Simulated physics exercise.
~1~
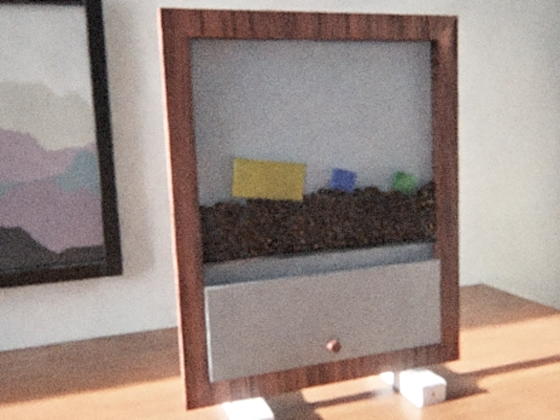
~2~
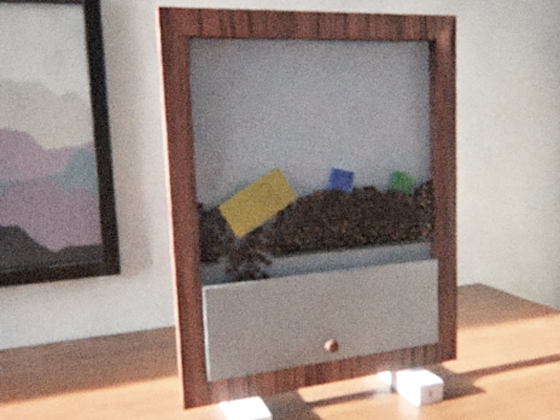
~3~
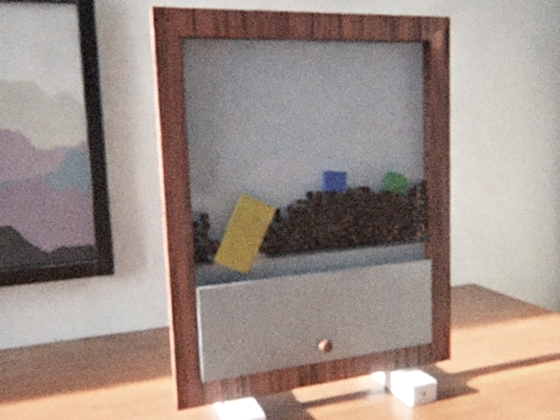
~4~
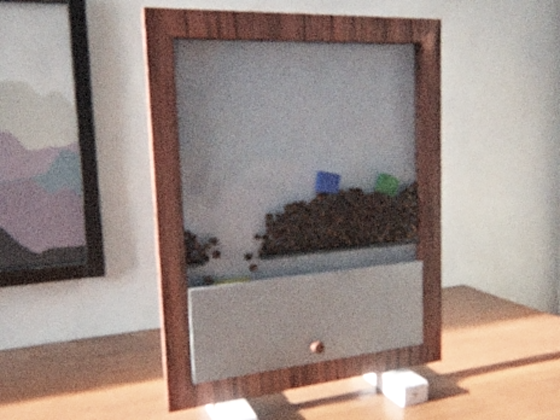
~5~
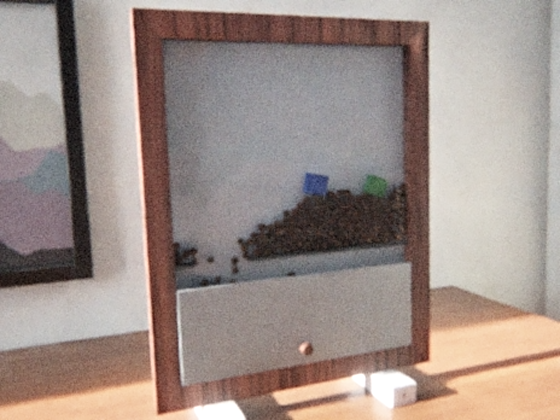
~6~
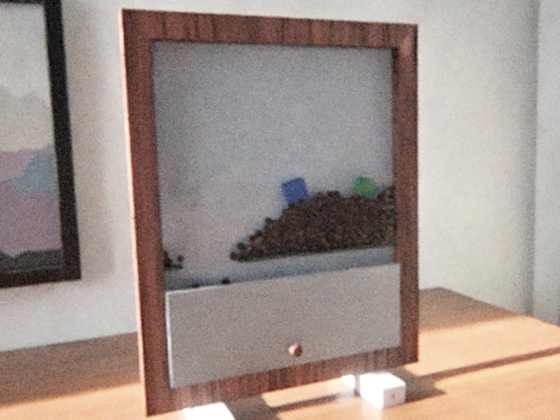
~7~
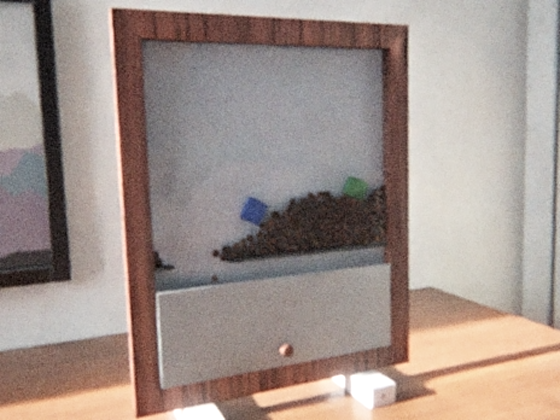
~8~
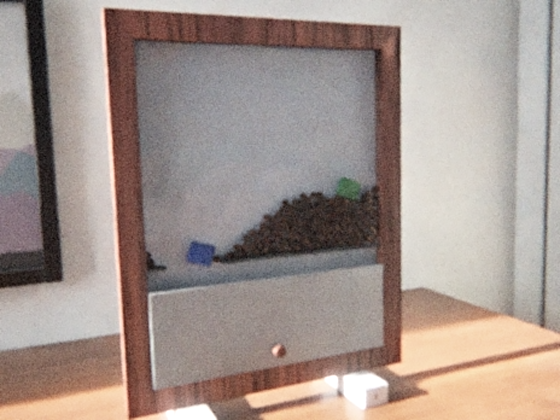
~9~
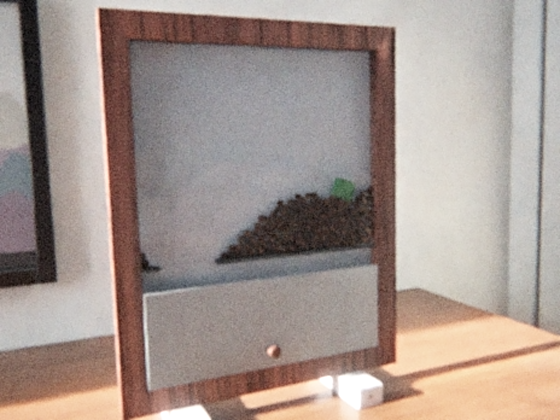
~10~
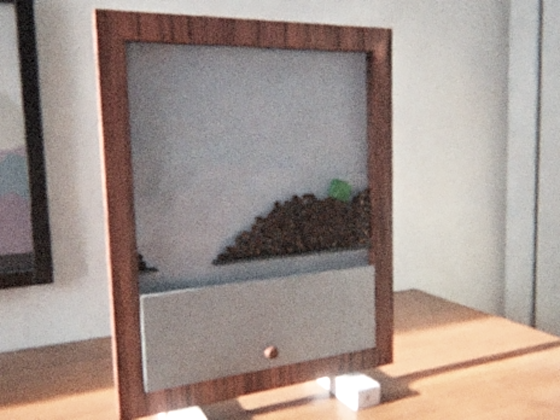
A wooden-framed case drains dark beads, dropping the yellow then blue block; green stays.
